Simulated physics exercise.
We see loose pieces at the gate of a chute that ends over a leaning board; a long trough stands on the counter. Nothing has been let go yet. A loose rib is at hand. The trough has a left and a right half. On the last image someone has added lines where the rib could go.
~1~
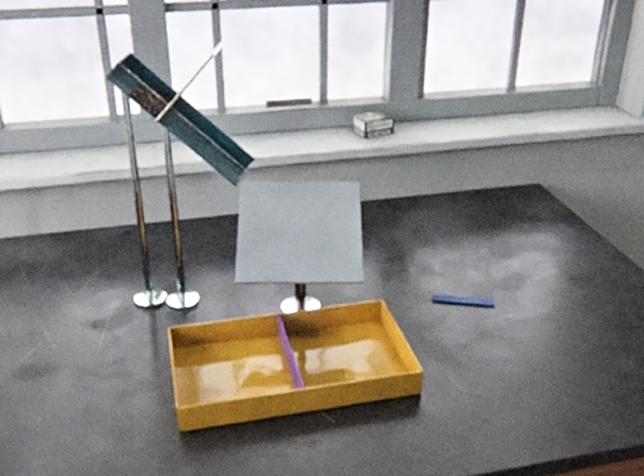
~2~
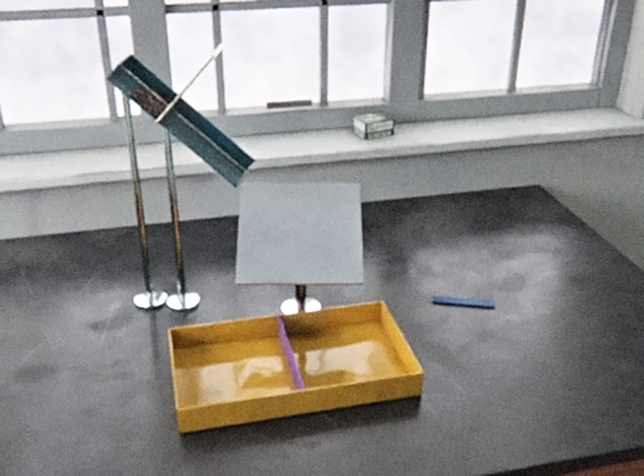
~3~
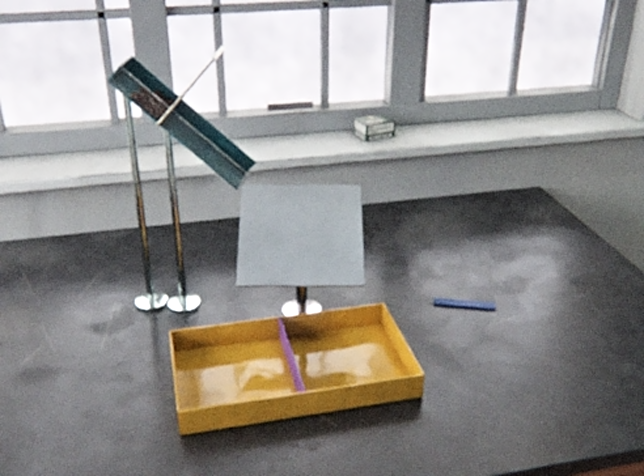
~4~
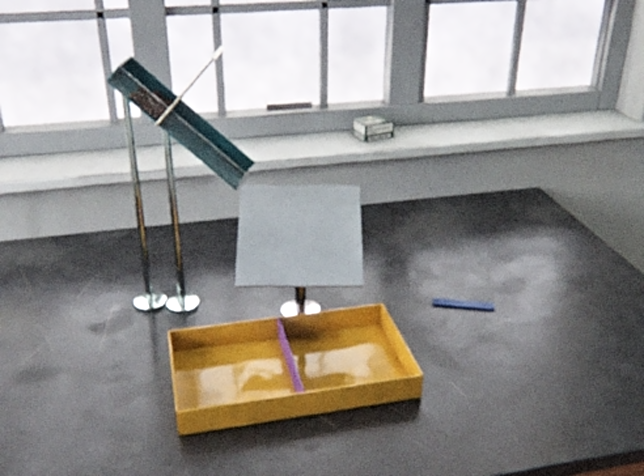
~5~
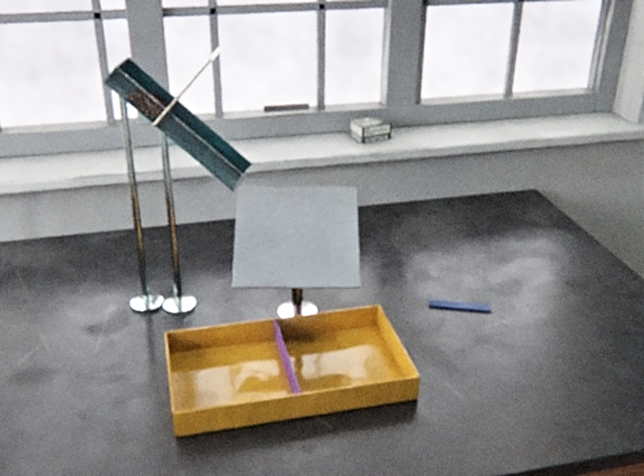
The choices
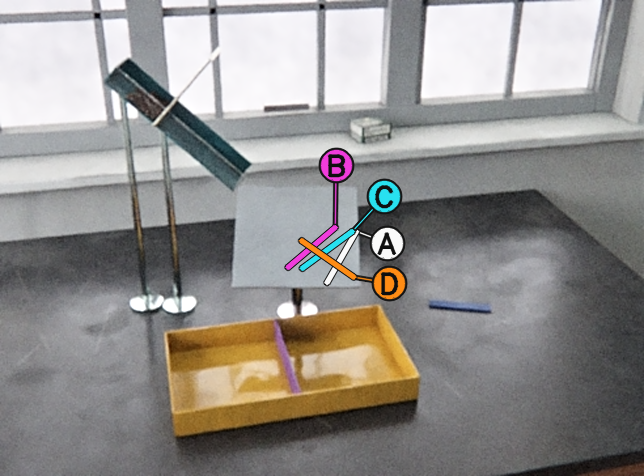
A yellow tray with a purple divider sat on a dark table below a tilted gray board and a raised green chute, a blue strip lying nearby; nothing moved except the view shifting very slightly.
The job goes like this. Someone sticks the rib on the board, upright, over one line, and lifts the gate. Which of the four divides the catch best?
Best: C.
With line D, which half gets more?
Right.
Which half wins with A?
Right.
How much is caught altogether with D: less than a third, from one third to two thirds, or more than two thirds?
It is more than two thirds.
On the marked copy, line A from (356, 231) to (327, 282); line B from (335, 227) to (288, 267); line C from (352, 231) to (302, 268); line D from (301, 240) to (353, 277).
With A, of what is caught, a small part in the left half, most in the right.
With B, of what is caught, most in the left half, a small part in the right.
With C, of what is caught, about half in the left half, about half in the right.
With D, of what is caught, about a quarter in the left half, most in the right.
